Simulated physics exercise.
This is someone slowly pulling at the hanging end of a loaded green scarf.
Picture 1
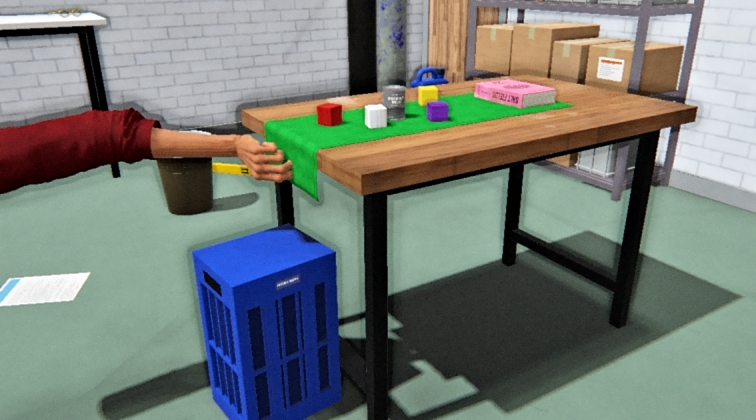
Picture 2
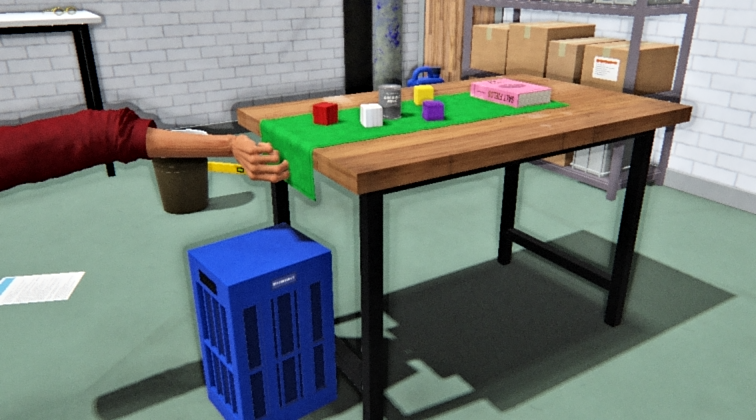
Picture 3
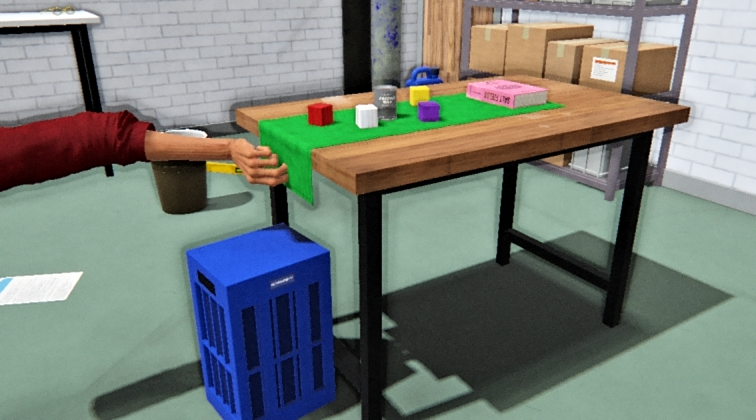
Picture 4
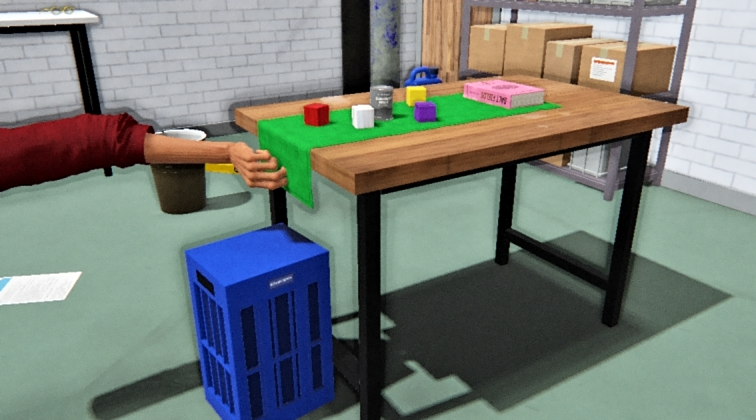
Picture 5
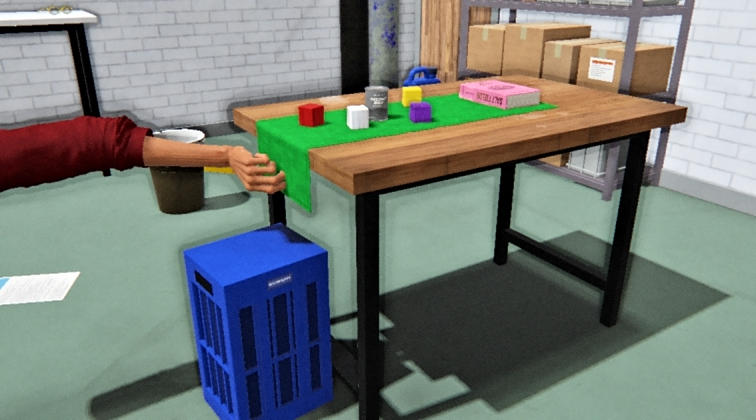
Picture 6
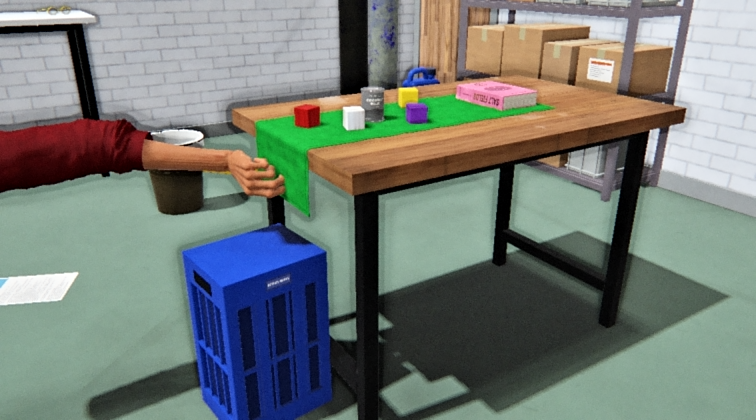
A hand slowly pulls a green cloth leftward, and the objects on it shift slightly along.
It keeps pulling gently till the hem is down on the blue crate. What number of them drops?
The count of fallen things is one.
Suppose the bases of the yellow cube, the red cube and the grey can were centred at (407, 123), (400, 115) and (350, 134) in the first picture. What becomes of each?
The yellow cube survives; the red cube remains up; the grey can goes over.
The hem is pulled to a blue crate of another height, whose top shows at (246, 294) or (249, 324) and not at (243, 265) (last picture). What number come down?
In that case 2 and 3.
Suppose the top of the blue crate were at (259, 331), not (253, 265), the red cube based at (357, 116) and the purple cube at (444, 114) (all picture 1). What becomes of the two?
The red cube goes over, the purple cube survives.
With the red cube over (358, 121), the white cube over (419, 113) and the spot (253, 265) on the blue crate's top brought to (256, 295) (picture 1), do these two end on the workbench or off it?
The red cube falls; the white cube keeps its place on top.
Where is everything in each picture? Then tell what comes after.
In the first picture, hem (318, 201); red cube (329, 105); white cube (376, 107); grey can (394, 88); purple cube (438, 103); yellow cube (428, 88); top of the crate (253, 265).
In the second picture, hem (316, 201); red cube (325, 104).
In the third picture, hem (313, 205); white cube (367, 107).
In the fourth picture, hem (313, 209); grey can (381, 88); top of the crate (246, 265).
In the fifth picture, hem (311, 213); purple cube (421, 104).
In the sixth picture, hem (310, 217); red cube (307, 107); white cube (353, 109); grey can (373, 89); purple cube (417, 105); yellow cube (409, 89).
A little later, hem near (284, 218); all still up.
Next, hem on the crate; red cube gone.
When it is over, hem on the crate; red cube gone. It carries off one.
